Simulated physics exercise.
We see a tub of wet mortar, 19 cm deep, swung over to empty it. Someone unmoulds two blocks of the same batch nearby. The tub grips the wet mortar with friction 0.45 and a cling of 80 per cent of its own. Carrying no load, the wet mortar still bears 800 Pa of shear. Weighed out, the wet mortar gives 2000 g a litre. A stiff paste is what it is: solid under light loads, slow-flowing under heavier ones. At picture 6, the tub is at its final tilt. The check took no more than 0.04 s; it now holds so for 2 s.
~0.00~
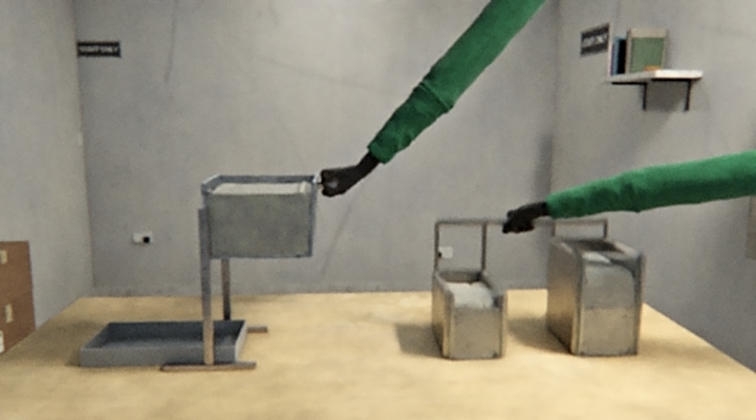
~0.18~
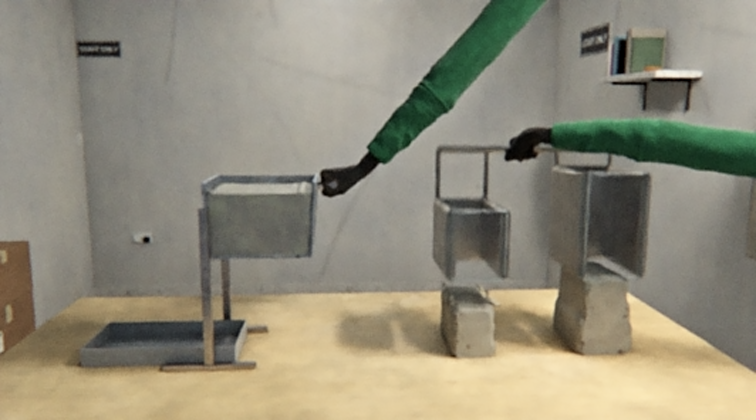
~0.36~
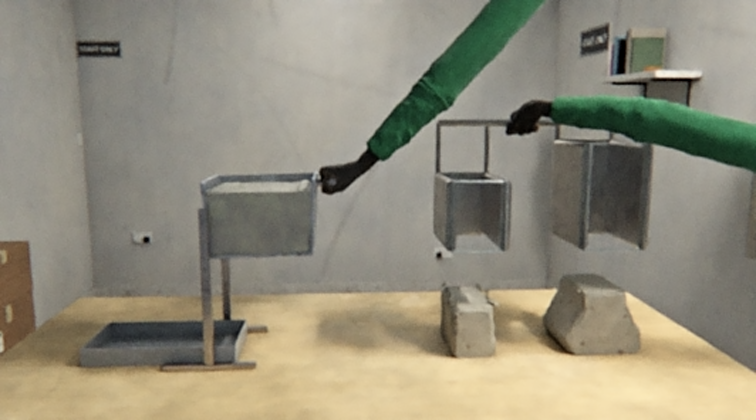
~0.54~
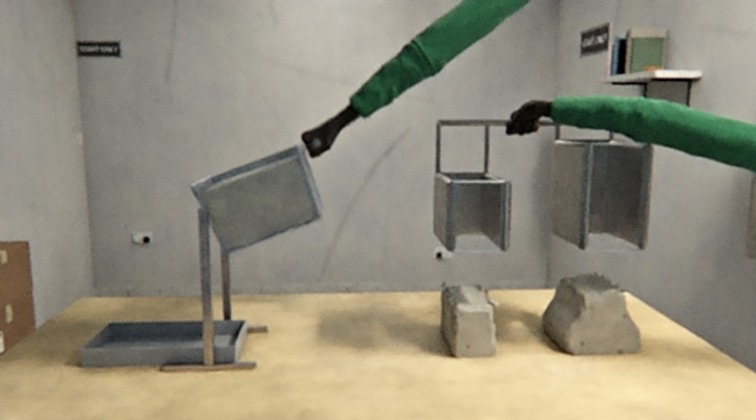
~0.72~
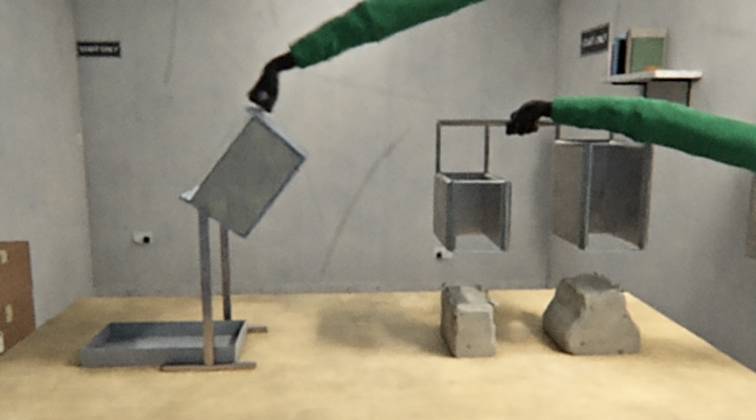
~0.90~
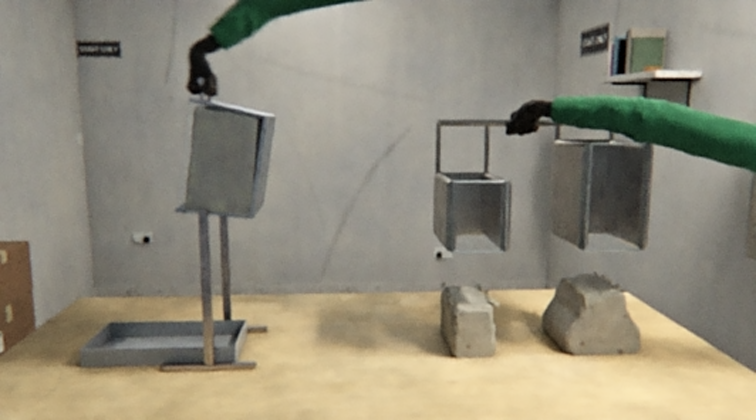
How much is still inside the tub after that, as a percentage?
Close to 45 % is still inside the tub.
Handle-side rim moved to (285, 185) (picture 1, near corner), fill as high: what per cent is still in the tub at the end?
The tub would end up holding some 100 % of it.
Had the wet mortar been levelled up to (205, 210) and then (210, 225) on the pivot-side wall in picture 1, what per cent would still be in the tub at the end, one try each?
The first fill leaves 60 % in the tub and the second leaves 75 %.
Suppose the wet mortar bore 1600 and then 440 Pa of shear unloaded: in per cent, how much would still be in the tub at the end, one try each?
Expect about 100 in a hundred, then about 40 in a hundred.
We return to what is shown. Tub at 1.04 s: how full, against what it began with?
90 %, roughly.
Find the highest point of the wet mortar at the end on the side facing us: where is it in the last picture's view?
Roughly at pixel (226, 163).
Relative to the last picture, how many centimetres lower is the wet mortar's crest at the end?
Roughly 14 cm.
After 1.04 s, the tub is at 81 degrees and holds 90 %.
After 1.21 s, the tub is at 81 degrees and holds 64 %.
After 1.38 s, the tub is at 81 degrees and holds 47 %.
After 1.55 s, the tub is at 81 degrees and holds 45 %.
After 2.90 s, at the end, the tub is at 81 degrees and holds 45 %.
